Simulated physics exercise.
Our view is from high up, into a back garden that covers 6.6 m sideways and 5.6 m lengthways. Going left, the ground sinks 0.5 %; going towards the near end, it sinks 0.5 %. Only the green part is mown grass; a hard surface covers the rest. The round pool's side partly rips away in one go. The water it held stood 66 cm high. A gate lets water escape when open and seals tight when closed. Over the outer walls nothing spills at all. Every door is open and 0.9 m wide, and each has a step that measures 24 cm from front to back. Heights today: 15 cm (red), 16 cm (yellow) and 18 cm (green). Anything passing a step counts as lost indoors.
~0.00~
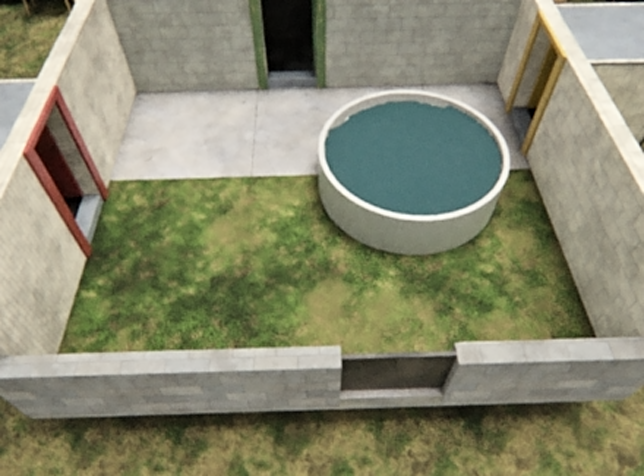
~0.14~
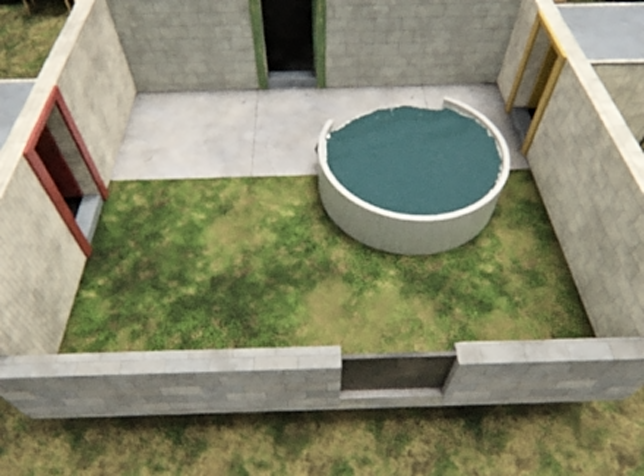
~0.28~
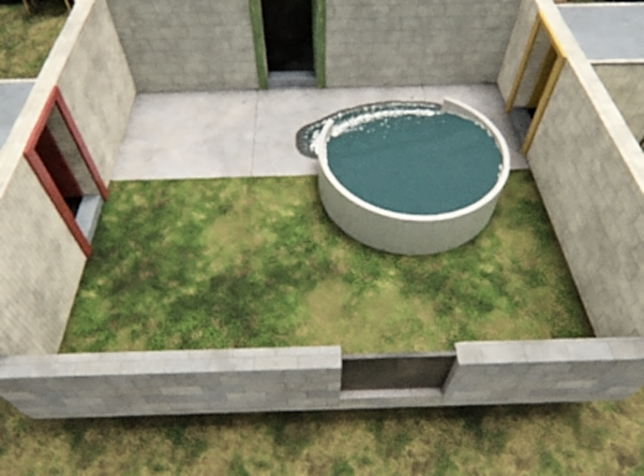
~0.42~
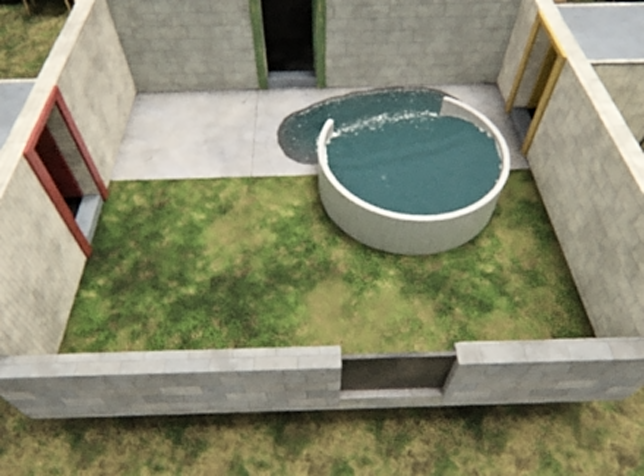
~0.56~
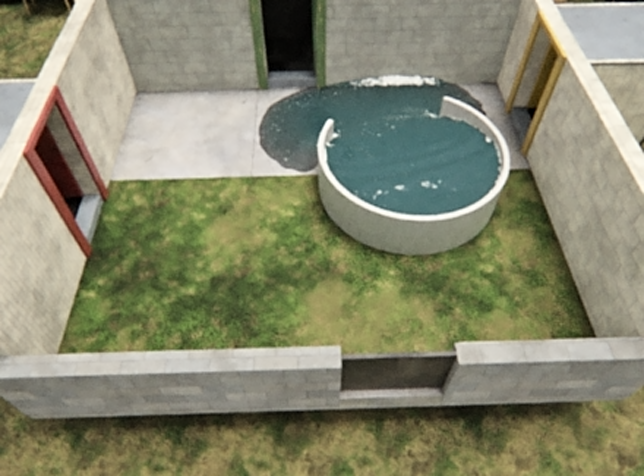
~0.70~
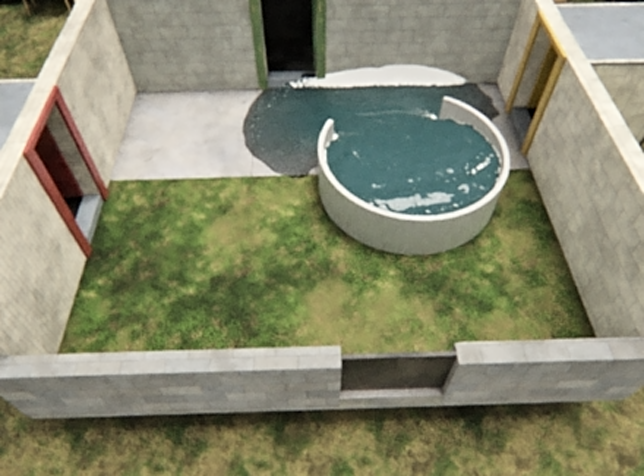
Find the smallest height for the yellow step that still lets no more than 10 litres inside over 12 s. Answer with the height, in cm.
The yellow step could go as low as about 15 cm.
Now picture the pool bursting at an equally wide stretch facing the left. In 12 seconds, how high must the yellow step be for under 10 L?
In that case you'd want it roughly 7.0 cm high.
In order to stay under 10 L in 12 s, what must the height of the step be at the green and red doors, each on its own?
Roughly 30 cm for the green door and roughly 10.5 cm for the red door.
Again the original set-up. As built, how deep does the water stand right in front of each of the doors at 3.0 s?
The red door has 10 cm, the yellow door 18 cm and the green door 22 cm.
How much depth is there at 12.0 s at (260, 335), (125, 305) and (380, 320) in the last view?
Close to 12, 13 and 11 cm, one after the other.
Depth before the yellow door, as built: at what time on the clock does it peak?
It peaks at about 2.6 s.
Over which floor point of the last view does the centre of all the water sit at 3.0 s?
The water's centre is at about (343, 139).
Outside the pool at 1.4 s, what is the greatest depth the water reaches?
About 49 cm.
After 1.4 s water covers 25 % of the floor, deepest (49 cm) near (364, 86); 2 cm at the yellow door, 0 litres in over its 16 cm step.
After 3.0 s water covers 45 % of the floor, deepest (37 cm) near (146, 97); 18 cm at the yellow door, 2 litres in over its 16 cm step.
After 12.0 s water covers 100 % of the floor, deepest (16 cm) near (48, 387); 4 cm at the yellow door, 7 litres in over its 16 cm step.
At the yellow door as built, the water arrived by 1.4 s and peaked near 18 cm at 2.6 s.
With a step of 13 cm, 19 litres would have come in within the 12 s; with 17.5 cm, 4 litres. So under 10 litres takes about 15 cm.
